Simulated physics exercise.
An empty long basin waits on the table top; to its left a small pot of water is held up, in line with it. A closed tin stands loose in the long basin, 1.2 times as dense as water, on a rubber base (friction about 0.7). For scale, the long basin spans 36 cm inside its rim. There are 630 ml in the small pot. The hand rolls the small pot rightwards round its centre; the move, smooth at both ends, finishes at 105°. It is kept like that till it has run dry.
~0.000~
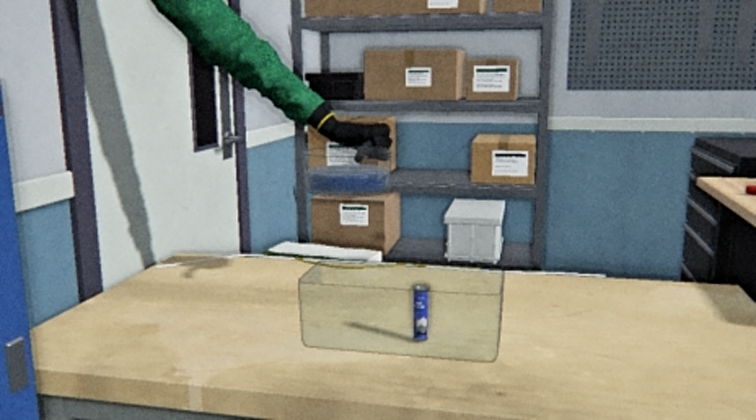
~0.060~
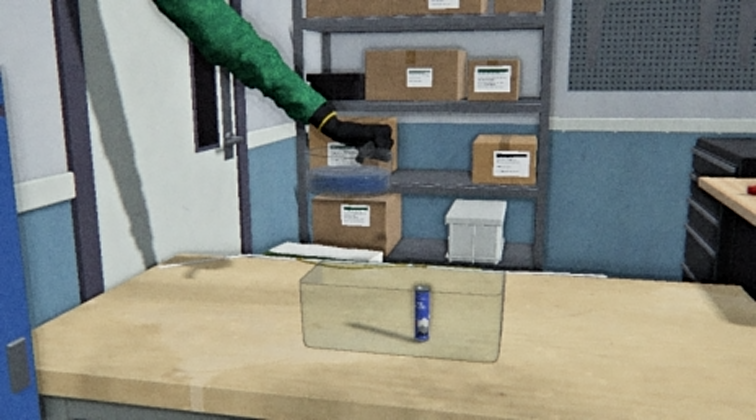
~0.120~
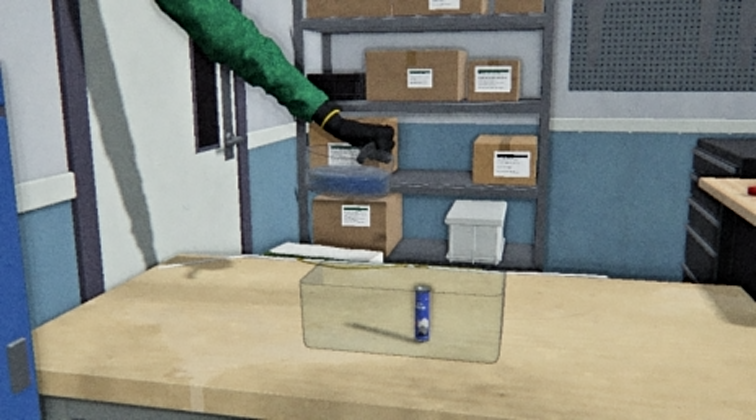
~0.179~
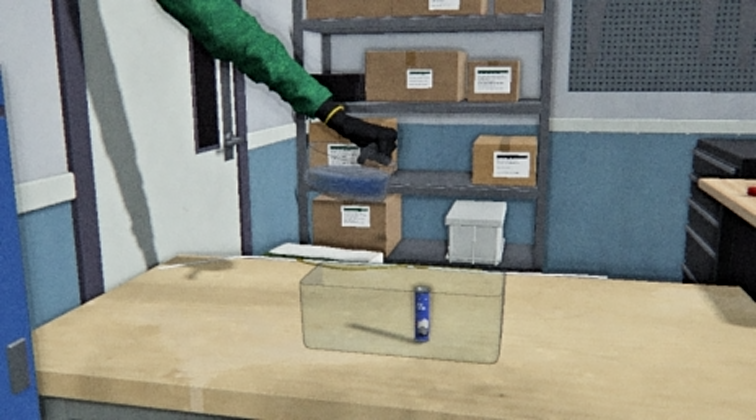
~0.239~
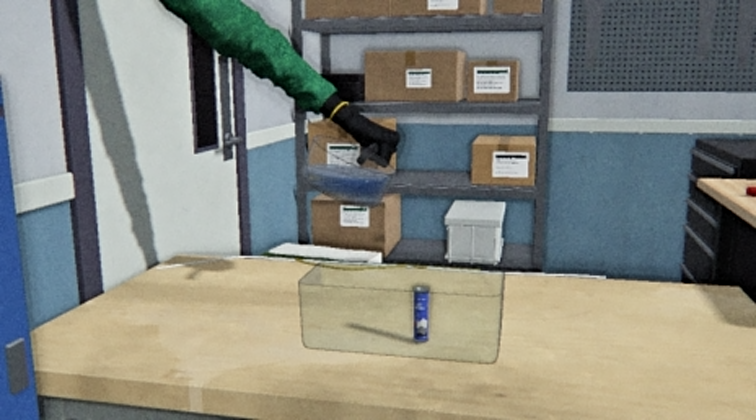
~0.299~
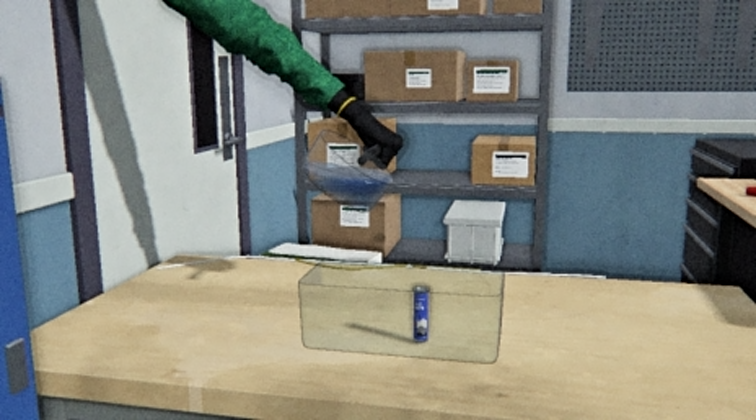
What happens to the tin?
It topples.
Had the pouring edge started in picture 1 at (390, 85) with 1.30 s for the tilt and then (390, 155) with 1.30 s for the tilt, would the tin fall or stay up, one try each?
First it remains upright; then it stays up.
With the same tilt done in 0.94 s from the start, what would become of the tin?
Then it keeps standing.
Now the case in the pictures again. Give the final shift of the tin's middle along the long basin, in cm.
Some 7.0 cm.
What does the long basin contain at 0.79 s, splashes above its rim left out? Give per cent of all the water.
About 82 per cent.
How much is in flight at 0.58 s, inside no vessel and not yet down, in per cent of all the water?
About 52 per cent.
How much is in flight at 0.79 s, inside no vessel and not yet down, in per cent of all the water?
About 12 per cent.
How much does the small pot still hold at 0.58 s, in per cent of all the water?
Near 28 in a hundred.
By 0.58 s the tilt is 93° and 27 per cent is still to pour; the tin stands where it began.
By 0.79 s the tilt is 105° and 7 per cent is still to pour; the tin leans 5°.
By 1.01 s the tilt is 105° and 0 per cent is still to pour; the tin leans 35°.
By 1.25 s the tilt is 105° and 0 per cent is still to pour; the tin lies on its side.
At rest the tin lies on its side.
